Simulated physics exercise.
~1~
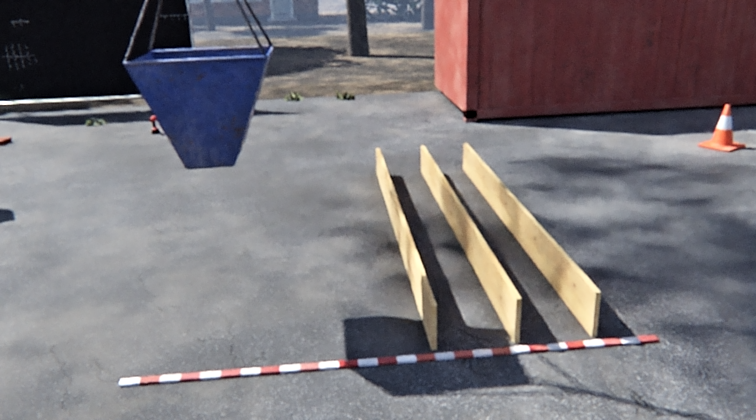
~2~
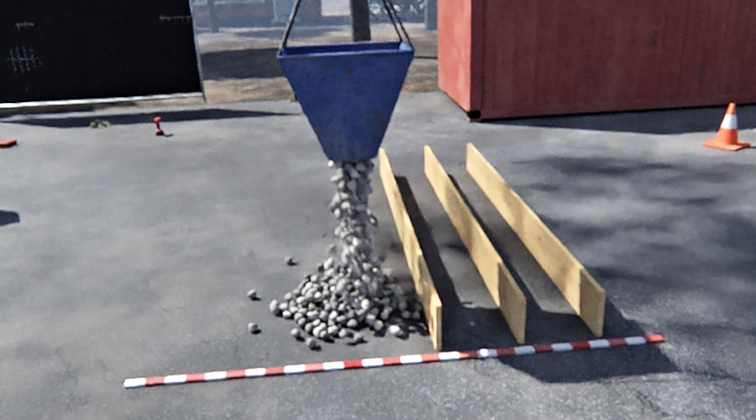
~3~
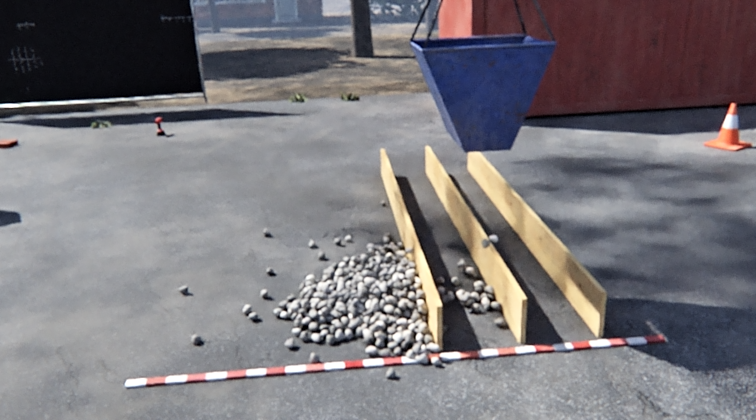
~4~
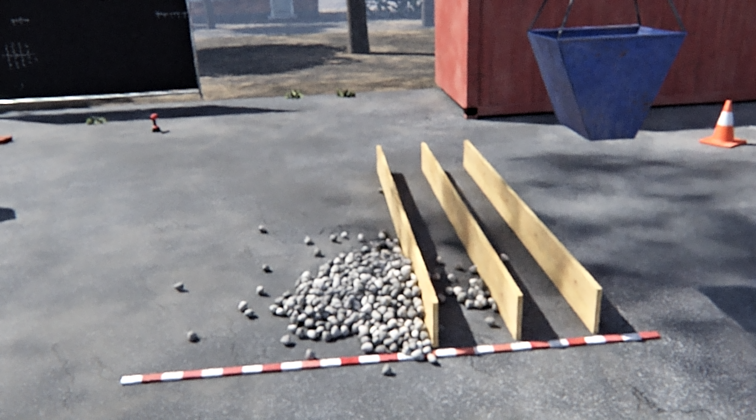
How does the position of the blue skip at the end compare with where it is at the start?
At the start the skip hangs at the upper left, over the open pavement to the left of the boards. By the end it hangs at the upper right, in front of the red container and near the orange cone.
